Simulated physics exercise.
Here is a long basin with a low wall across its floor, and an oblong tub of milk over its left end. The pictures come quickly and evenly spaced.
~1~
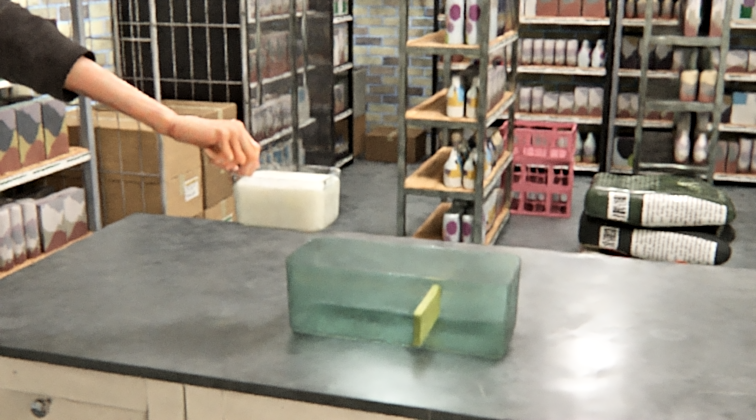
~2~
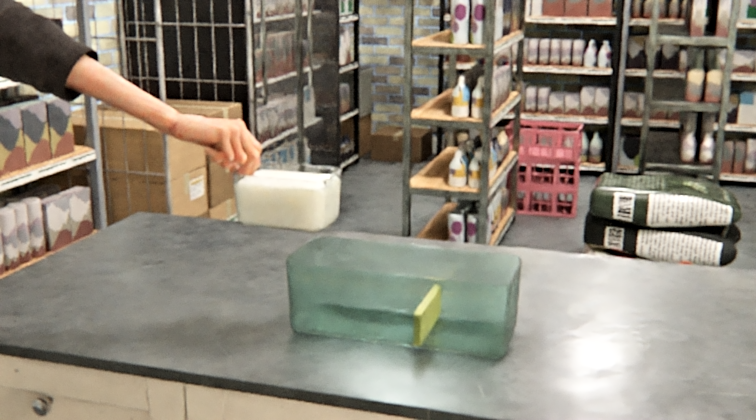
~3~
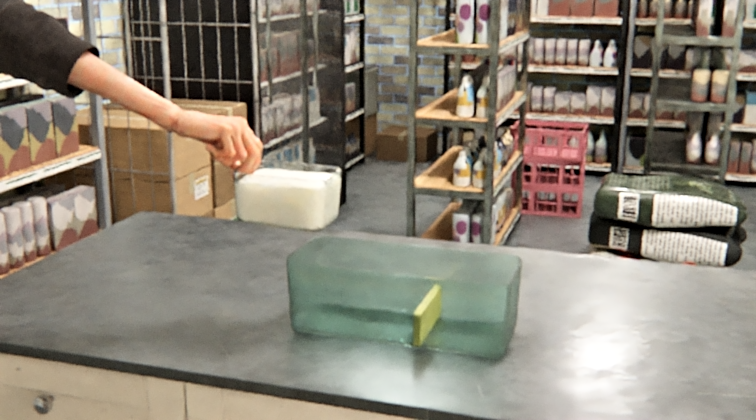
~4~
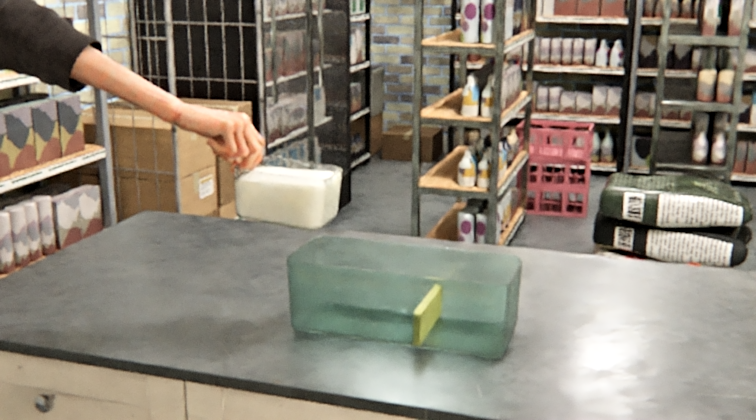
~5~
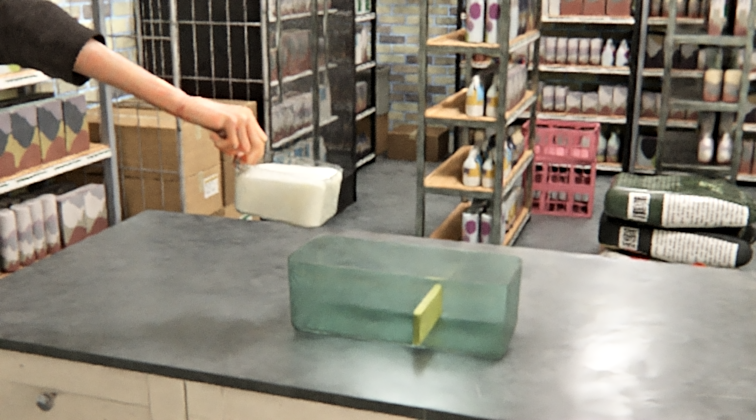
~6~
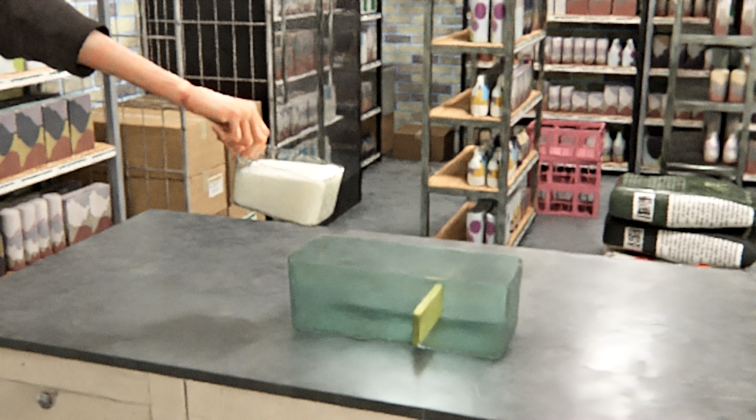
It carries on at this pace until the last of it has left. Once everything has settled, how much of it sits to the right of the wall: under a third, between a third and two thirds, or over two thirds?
The share right of the wall is a minor part, beneath one third.
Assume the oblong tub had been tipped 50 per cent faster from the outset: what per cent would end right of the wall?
Roughly 15 percent.
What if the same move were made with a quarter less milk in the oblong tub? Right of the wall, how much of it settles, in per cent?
Estimate: Around 5 per cent.
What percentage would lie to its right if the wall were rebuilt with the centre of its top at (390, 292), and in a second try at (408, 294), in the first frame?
70 % and 35 %, roughly.
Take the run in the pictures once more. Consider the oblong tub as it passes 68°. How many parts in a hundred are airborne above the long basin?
Airborne fraction: Approx. 35 %.
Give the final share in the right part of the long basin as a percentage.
That is roughly 5 percent of it.
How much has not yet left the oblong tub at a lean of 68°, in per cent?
It keeps around 50 per cent at that angle.
A moment on, the oblong tub is tipped part way and 48 per cent is still to pour, 16 is left of the wall and 0 right of it.
Next, the oblong tub is tipped right over and 6 per cent is still to pour, 77 is left of the wall and 2 right of it.
Then the oblong tub is tipped right over and 0 per cent is still to pour, 89 is left of the wall and 3 right of it.
Later the oblong tub is tipped right over and 0 per cent is still to pour, 85 is left of the wall and 7 right of it.
Finally, 85 per cent lies left of the wall, 7 right of it and 8 outside.
